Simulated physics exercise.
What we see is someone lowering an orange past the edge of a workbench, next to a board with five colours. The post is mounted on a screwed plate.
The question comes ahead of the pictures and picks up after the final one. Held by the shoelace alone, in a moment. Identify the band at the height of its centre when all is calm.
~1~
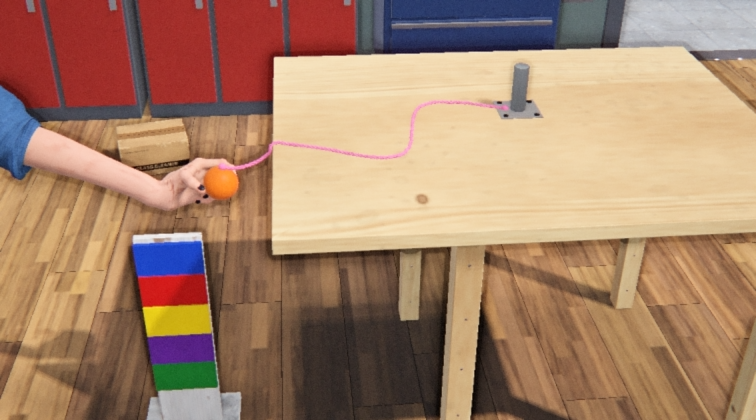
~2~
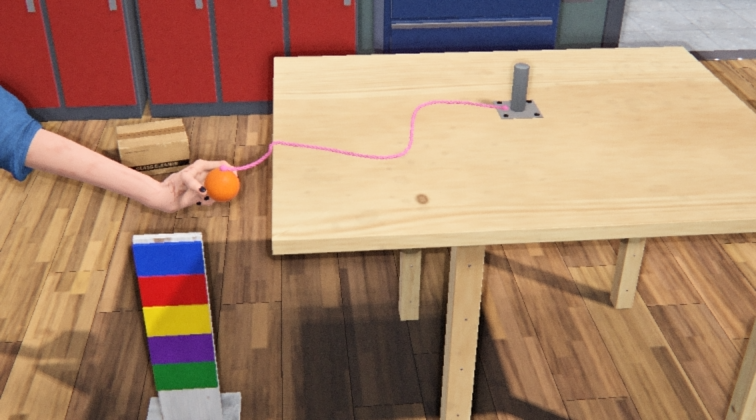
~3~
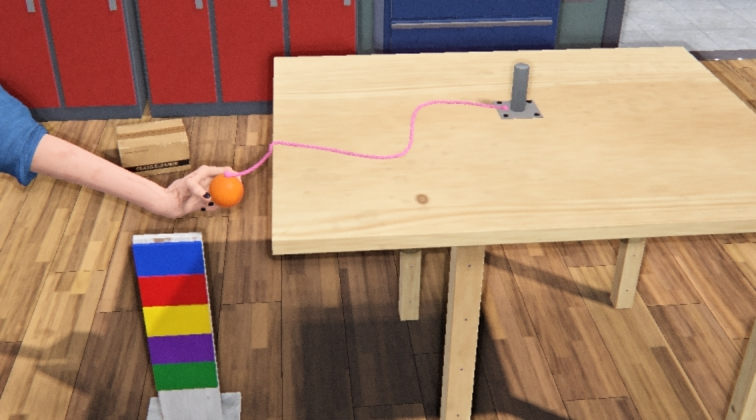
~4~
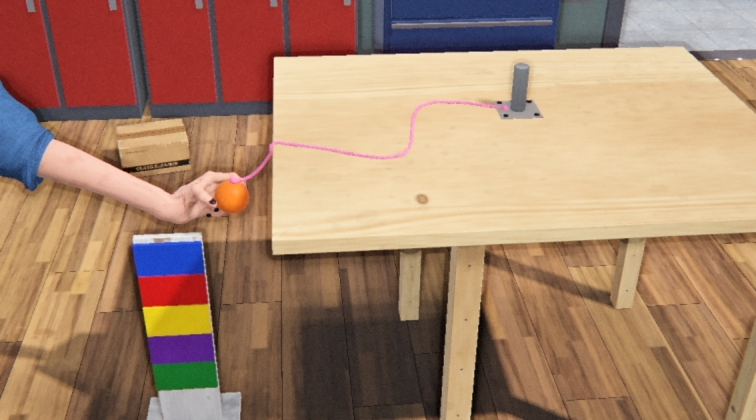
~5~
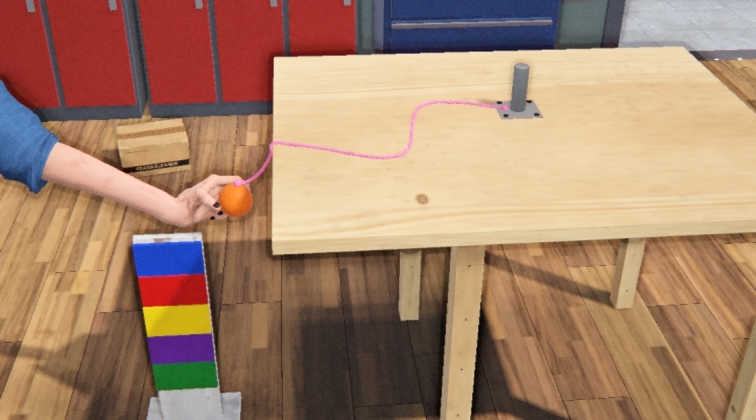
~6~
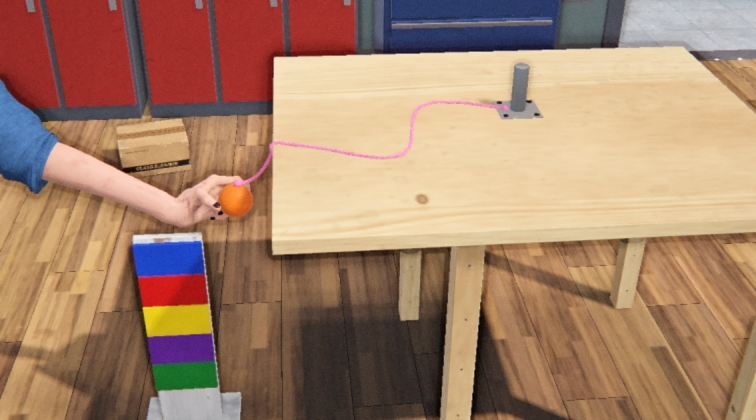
Its centre is at red.
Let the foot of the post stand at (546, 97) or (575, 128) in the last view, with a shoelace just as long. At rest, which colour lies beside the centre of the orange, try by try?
First try: Blue; second try: Blue.
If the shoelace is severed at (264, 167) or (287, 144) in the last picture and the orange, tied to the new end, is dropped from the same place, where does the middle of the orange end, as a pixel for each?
(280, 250) and (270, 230).
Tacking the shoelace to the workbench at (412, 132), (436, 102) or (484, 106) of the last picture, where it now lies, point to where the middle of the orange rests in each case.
(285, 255), (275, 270) and (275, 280).
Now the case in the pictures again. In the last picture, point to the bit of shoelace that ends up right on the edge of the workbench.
Go for the one at (364, 156).
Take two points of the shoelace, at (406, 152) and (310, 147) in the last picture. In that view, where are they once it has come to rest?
About (314, 125), and the other about (273, 182).
A little later, orange near (290, 267); level with red.
Next, orange near (267, 269); level with red.
When it is over, orange near (274, 275); level with red. The red one.
